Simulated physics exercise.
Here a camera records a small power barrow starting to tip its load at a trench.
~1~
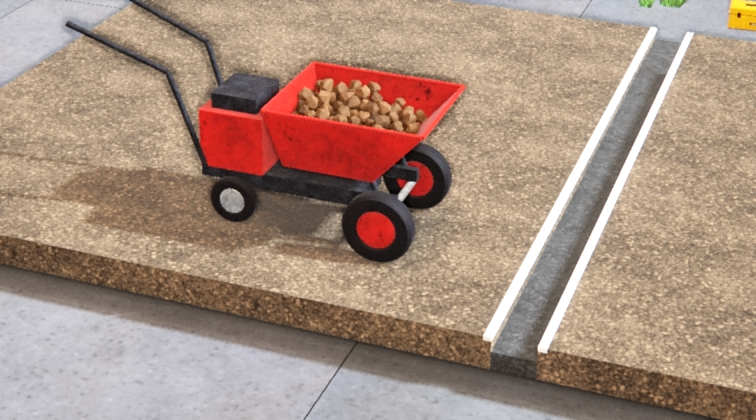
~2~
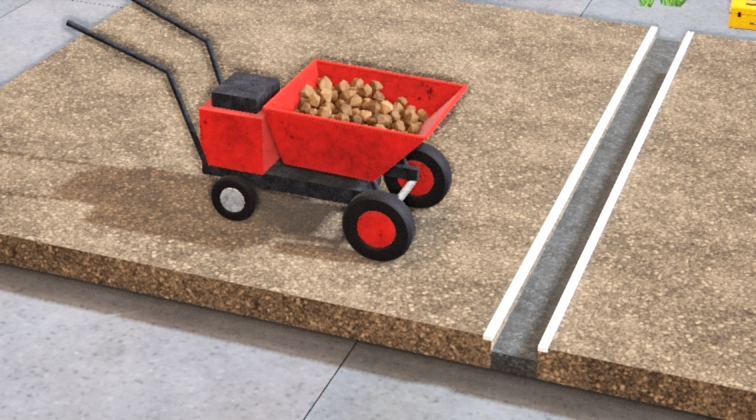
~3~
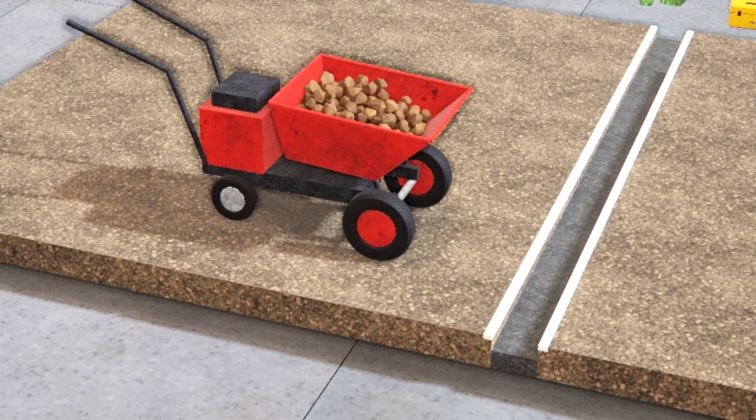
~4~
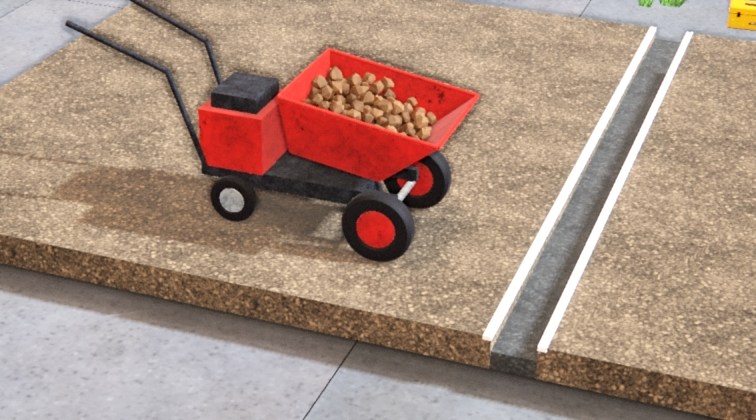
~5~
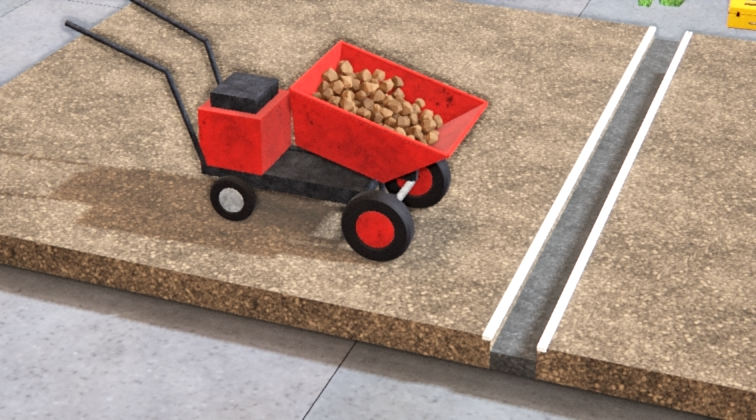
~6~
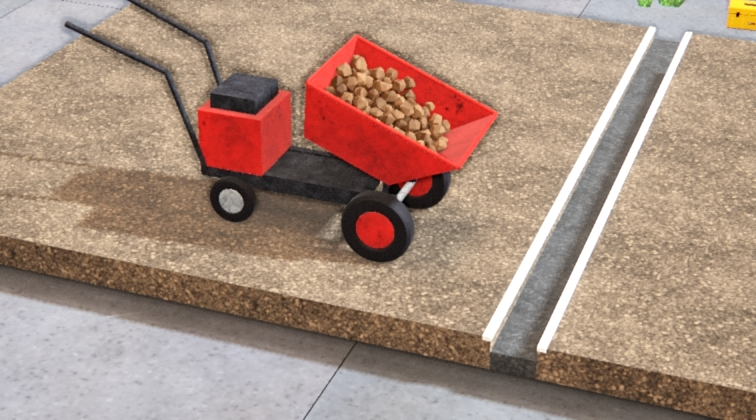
On a slab of brown dirt crossed by a narrow white-edged trench, a small red barrow stood still while its skip, heaped with brown clods, slowly tilted forward to the right, its back end rising.
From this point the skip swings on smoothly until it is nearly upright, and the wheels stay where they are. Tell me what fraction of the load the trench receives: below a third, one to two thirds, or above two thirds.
Reaches a third, stays within two thirds.
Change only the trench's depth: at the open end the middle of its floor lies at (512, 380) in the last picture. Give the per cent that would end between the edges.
60 %.
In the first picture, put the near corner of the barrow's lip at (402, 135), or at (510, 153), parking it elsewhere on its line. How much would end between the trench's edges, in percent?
The first gives close to 40 per cent and the second 0 per cent.
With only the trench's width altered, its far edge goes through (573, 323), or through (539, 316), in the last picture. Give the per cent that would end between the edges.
Result, try 1: 50 in a hundred; try 2: 30 in a hundred.
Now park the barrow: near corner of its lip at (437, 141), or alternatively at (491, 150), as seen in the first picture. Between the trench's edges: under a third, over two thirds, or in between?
For the first position, between a third and two thirds; for the second, less than a third.
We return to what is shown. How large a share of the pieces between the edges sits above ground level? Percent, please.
45 per cent or thereabouts.
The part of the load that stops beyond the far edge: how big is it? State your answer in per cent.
I'd estimate about 15 per cent of the load.
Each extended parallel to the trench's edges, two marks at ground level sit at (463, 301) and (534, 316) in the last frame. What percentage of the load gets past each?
Respectively 70 and 30 %.
Just after the last frame, skip tipped steeply; every one in the skip.
A moment on, skip tipped right over; roughly two thirds in the skip; about a tenth short of the trench; about a tenth in or heaped over the trench; just a few falling.
Further on, skip tipped right over; roughly a third in the skip; about a tenth short of the trench; roughly a third in or heaped over the trench; about a tenth beyond it.
When it is over, skip tipped right over; roughly a quarter in the skip; about a tenth short of the trench; roughly half in or heaped over the trench; about a tenth beyond it.
